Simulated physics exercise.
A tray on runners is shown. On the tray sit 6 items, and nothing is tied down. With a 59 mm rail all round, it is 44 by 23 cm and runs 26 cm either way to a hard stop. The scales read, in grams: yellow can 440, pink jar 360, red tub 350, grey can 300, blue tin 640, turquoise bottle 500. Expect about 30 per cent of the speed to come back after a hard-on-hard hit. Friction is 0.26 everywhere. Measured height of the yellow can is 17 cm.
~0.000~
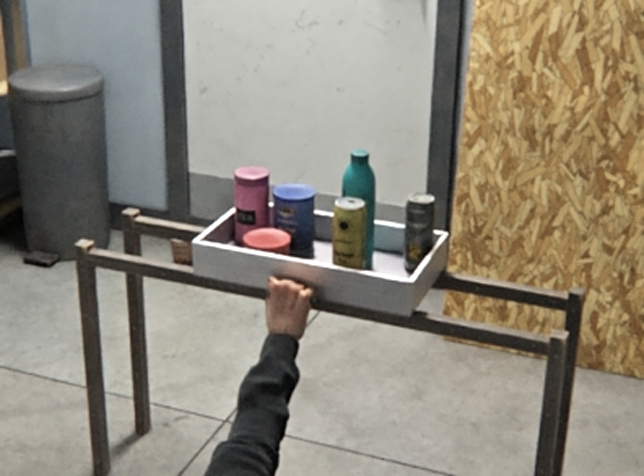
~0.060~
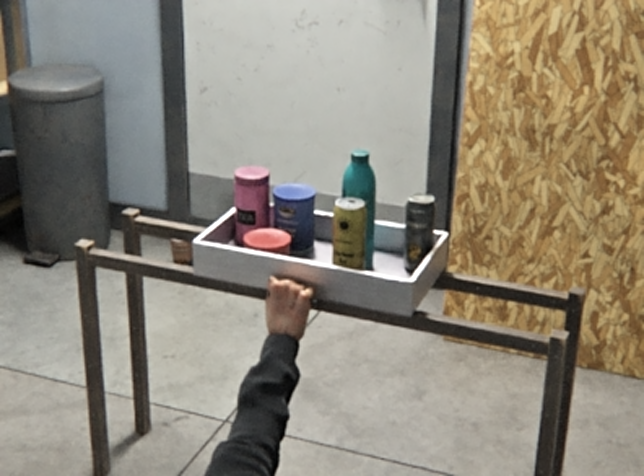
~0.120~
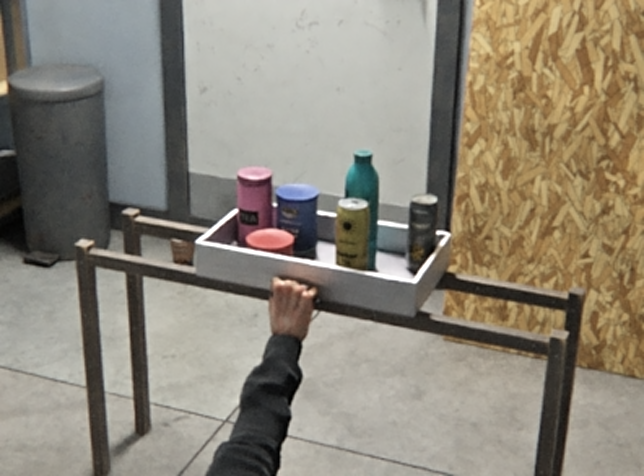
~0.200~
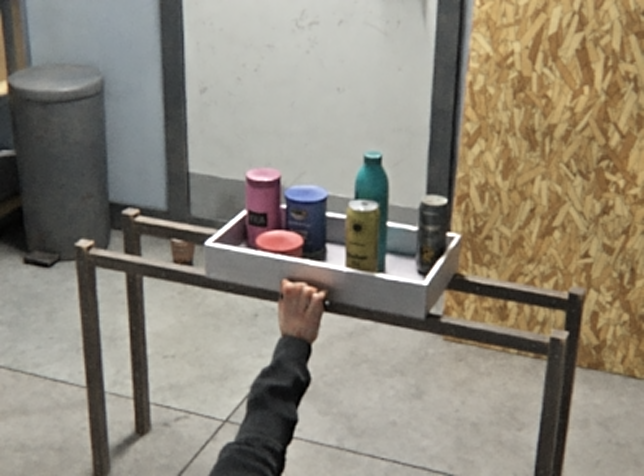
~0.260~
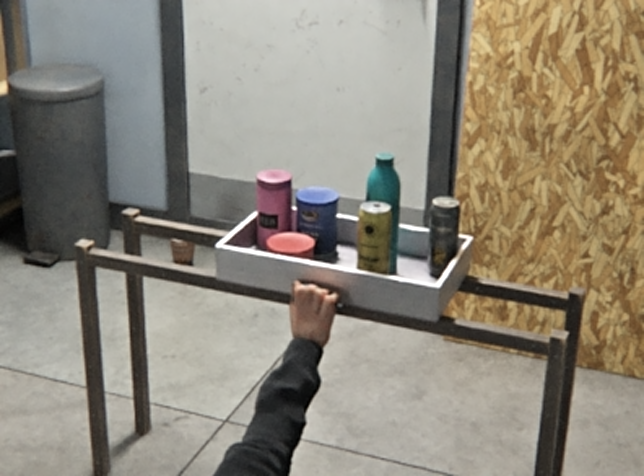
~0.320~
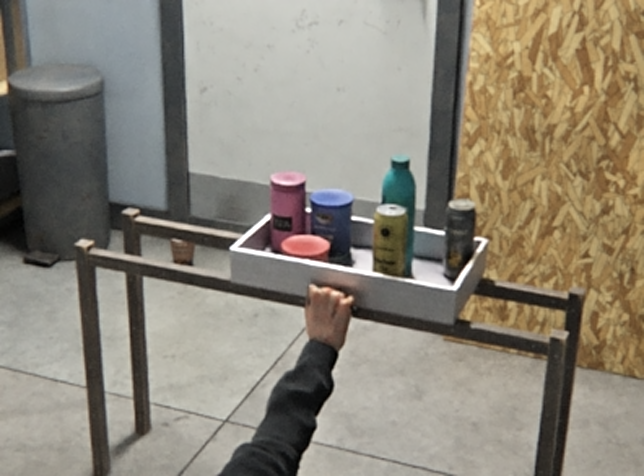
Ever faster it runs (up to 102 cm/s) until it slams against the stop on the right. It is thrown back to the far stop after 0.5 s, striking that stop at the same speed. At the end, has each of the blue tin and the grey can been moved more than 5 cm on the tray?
At the end, the blue tin is not displaced by more than that; the grey can is displaced by more than that.
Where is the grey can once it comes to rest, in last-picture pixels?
Around pixel (219, 195).
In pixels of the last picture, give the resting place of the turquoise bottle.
Roughly pixel (228, 225).
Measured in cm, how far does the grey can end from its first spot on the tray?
Start to finish, roughly 20 cm.
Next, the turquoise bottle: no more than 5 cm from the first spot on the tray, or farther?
As for the turquoise bottle, it gets displaced.
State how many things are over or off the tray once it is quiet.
Count: 1.
After 0.62 s, tray 26 cm right; blue tin moved 7 cm near (448, 244); grey can 6° off upright near (554, 254); yellow can moved 7 cm.
After 1.22 s, tray 25 cm right; blue tin moved 18 cm near (496, 253); grey can 5° off upright near (541, 249); turquoise bottle 30° off upright.
After 2.12 s, tray 26 cm left; blue tin moved 12 cm near (235, 207); grey can moved 6 cm near (277, 204); turquoise bottle 65° off upright.
After 2.32 s, tray 26 cm left; grey can moved 18 cm near (228, 196); turquoise bottle on its side; yellow can moved 6 cm.
In the end (2.8 s), toppled on the tray, turquoise bottle; not toppled but over 5 cm from the start, yellow can and grey can; the other 3 under 5 cm from the start. At the end, from the last picture's camera, blue tin near (179, 198), grey can near (219, 195).
